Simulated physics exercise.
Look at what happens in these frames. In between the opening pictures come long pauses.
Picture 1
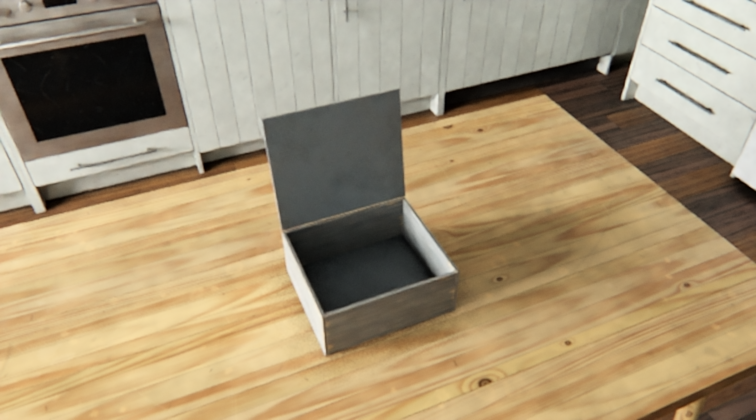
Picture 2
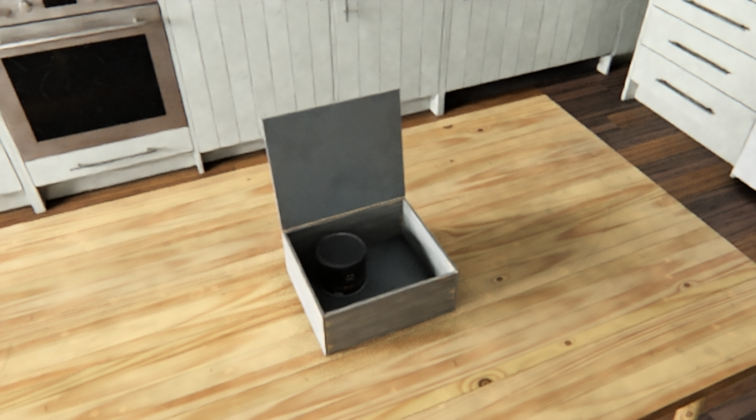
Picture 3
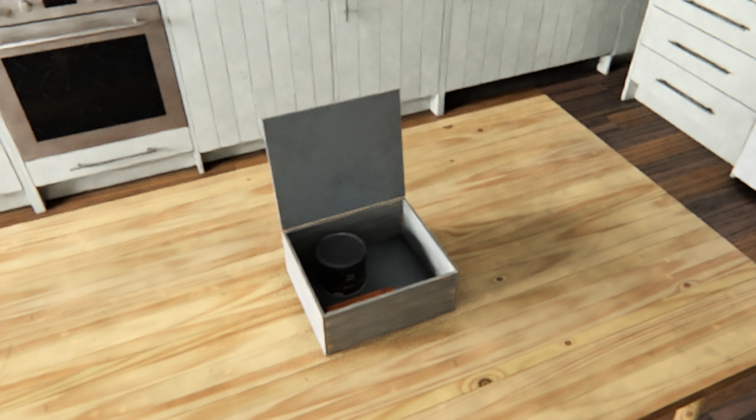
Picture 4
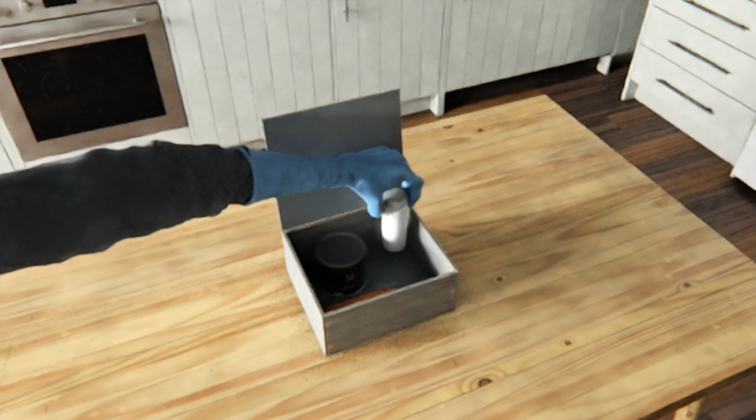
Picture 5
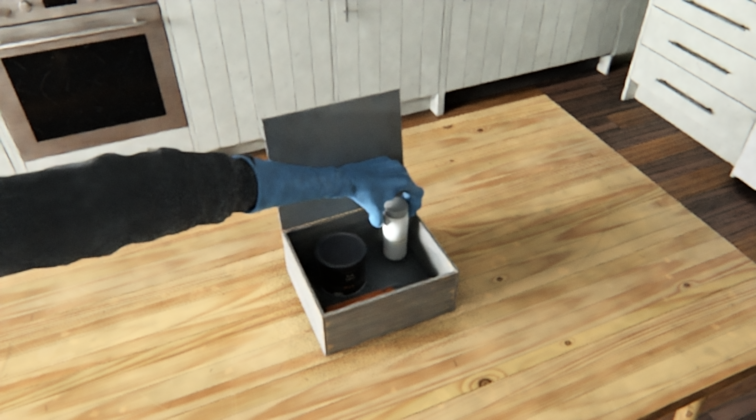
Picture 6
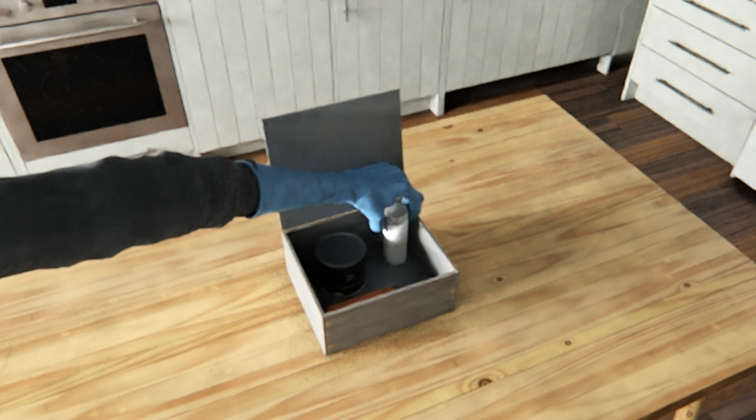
Blue-gloved hand lowering a white shaker into an open gray box after a black container and a thin reddish-brown object appear inside.
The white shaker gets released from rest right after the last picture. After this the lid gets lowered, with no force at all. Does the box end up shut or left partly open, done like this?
It ends up partly open.
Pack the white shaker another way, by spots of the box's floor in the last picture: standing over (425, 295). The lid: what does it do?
Then the box lid hangs open.
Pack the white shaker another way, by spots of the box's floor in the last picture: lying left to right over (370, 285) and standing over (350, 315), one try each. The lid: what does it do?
Case one: Lid down; case two: Lid down.
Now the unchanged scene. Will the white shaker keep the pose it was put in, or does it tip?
Looking at the last picture, it is left as set.
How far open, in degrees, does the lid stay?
Roughly 30°.
Then, 1.20 s past the last view, lid starting down.
Then, 1.50 s past the last view, lid 65° above the rim.
Then, 1.80 s past the last view, lid 38° above the rim.
Finally, lid 31° above the rim; all 3 still in place. Final places as the last picture's camera would see them, white shaker near (398, 238).
